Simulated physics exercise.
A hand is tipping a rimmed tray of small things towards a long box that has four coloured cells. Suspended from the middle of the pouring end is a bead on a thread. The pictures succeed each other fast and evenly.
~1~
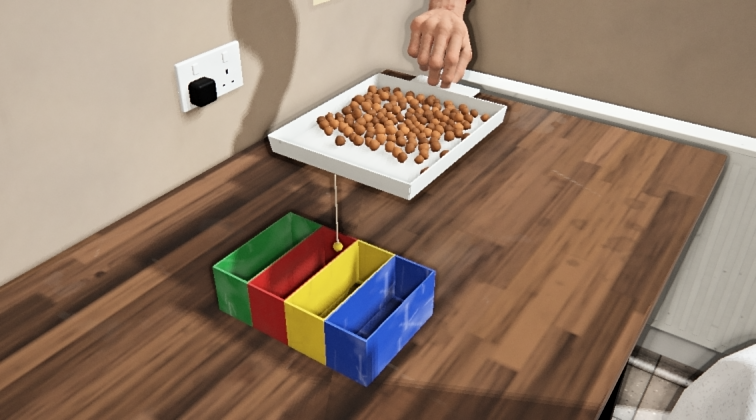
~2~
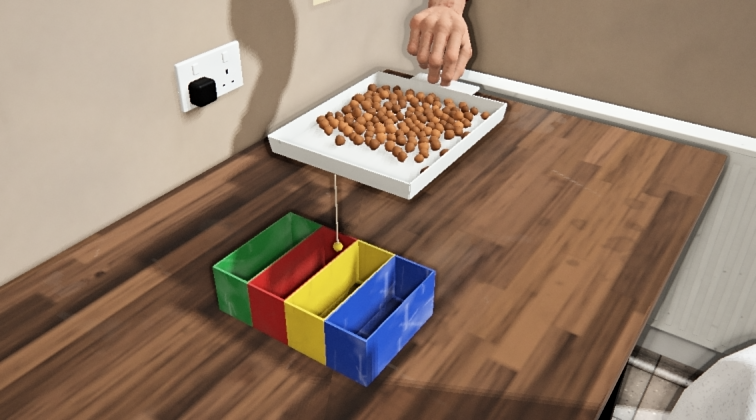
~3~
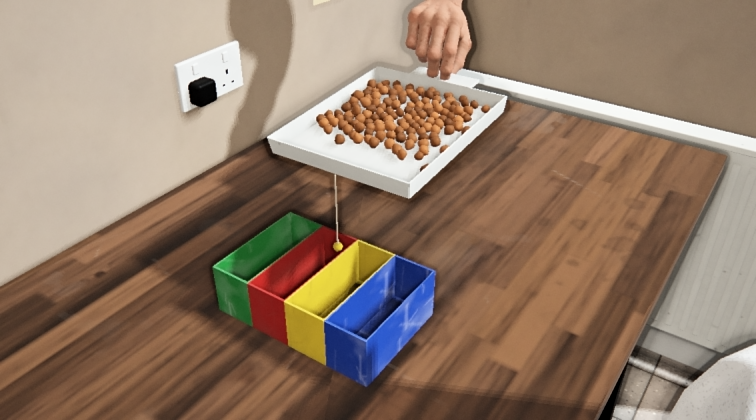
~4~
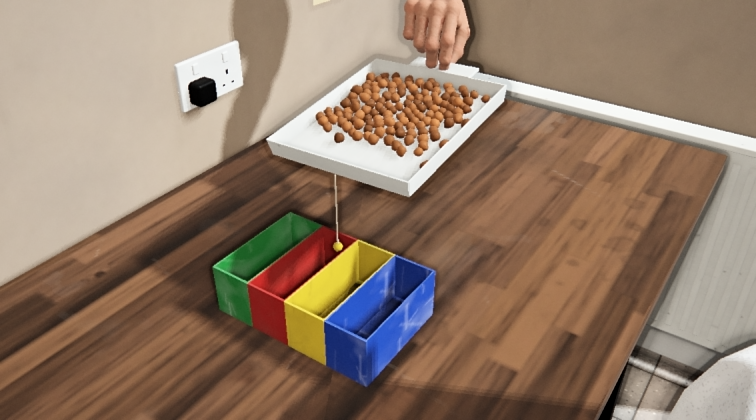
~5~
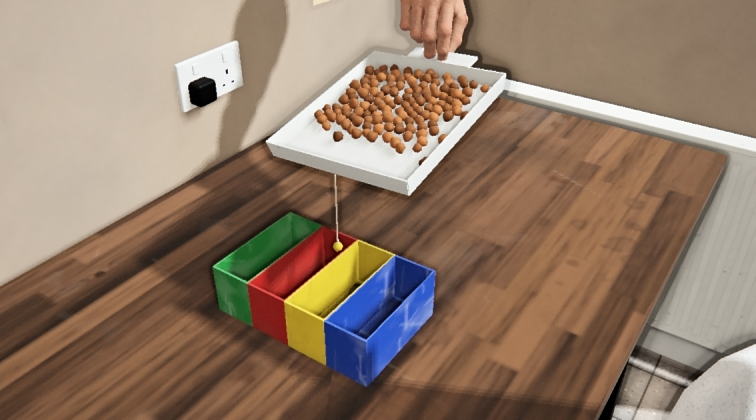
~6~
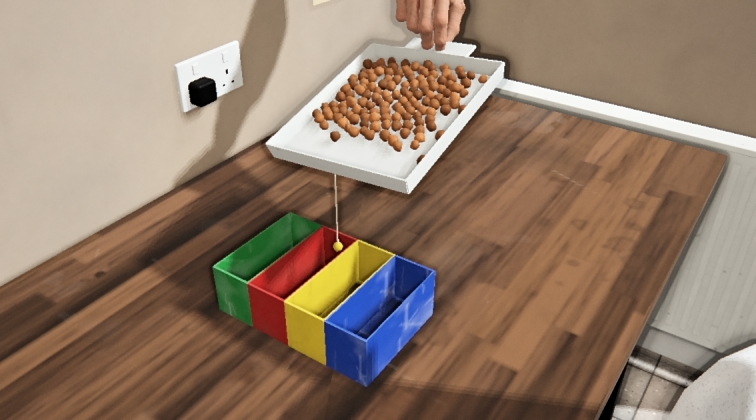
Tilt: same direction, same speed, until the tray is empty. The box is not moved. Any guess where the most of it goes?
I'd say the green cell.
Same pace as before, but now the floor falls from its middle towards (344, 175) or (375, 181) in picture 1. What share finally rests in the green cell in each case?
I'd say roughly 10 percent with the first slope, 0 percent with the other.
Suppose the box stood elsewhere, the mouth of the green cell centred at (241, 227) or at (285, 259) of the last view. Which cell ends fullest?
Case 1 - that red cell; case 2 - the cell in green.
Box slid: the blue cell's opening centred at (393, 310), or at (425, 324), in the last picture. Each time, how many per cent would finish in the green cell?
Close to 50 in a hundred, then close to 30 in a hundred.
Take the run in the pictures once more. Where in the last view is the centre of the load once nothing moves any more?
Roughly at (271, 292), give or take.
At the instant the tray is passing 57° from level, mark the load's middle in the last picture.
In the last view, the load is centred close to (331, 115).
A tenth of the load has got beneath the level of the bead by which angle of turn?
95 degrees.
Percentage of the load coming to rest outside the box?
Some 10 percent of the load.
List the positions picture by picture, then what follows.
In the first frame, corners of the pouring end near (272, 135) and (410, 182), level; middle of the load near (400, 118), hazelnuts; bead on its thread near (338, 247); green cell near (233, 292); red cell near (268, 310); yellow cell near (306, 329); blue cell near (346, 349).
In the second frame, corners of the pouring end near (272, 136) and (409, 182), level; middle of the load near (400, 116).
In the third frame, corners of the pouring end near (271, 137) and (409, 181), tipped barely, lowest at the left corner; middle of the load near (400, 112).
In the fourth frame, corners of the pouring end near (270, 139) and (408, 180), tipped a little, lowest at the left corner; middle of the load near (399, 106).
In the fifth frame, corners of the pouring end near (270, 141) and (406, 179), tipped a little, lowest at the left corner; middle of the load near (398, 100).
In the sixth frame, corners of the pouring end near (269, 143) and (405, 178), tipped clearly, lowest at the left corner; middle of the load near (396, 95); green cell near (233, 292); red cell near (268, 310); yellow cell near (306, 329); blue cell near (346, 349).
Shortly afterwards, tray tipped steeply; the whole lot on the tray.
Next, tray tipped right over; the bulk on the tray; a little in the green cell; only a few in the red cell; only a few in the yellow cell; a little falling or outside the box.
Some moments later, tray tipped past a quarter turn; near half in the green cell; near a quarter in the red cell; a little in the yellow cell; a little falling or outside the box.
In the end, tray tipped past a quarter turn; near half in the green cell; near a quarter in the red cell; a little in the yellow cell; none at all in the blue cell; a little outside the box.
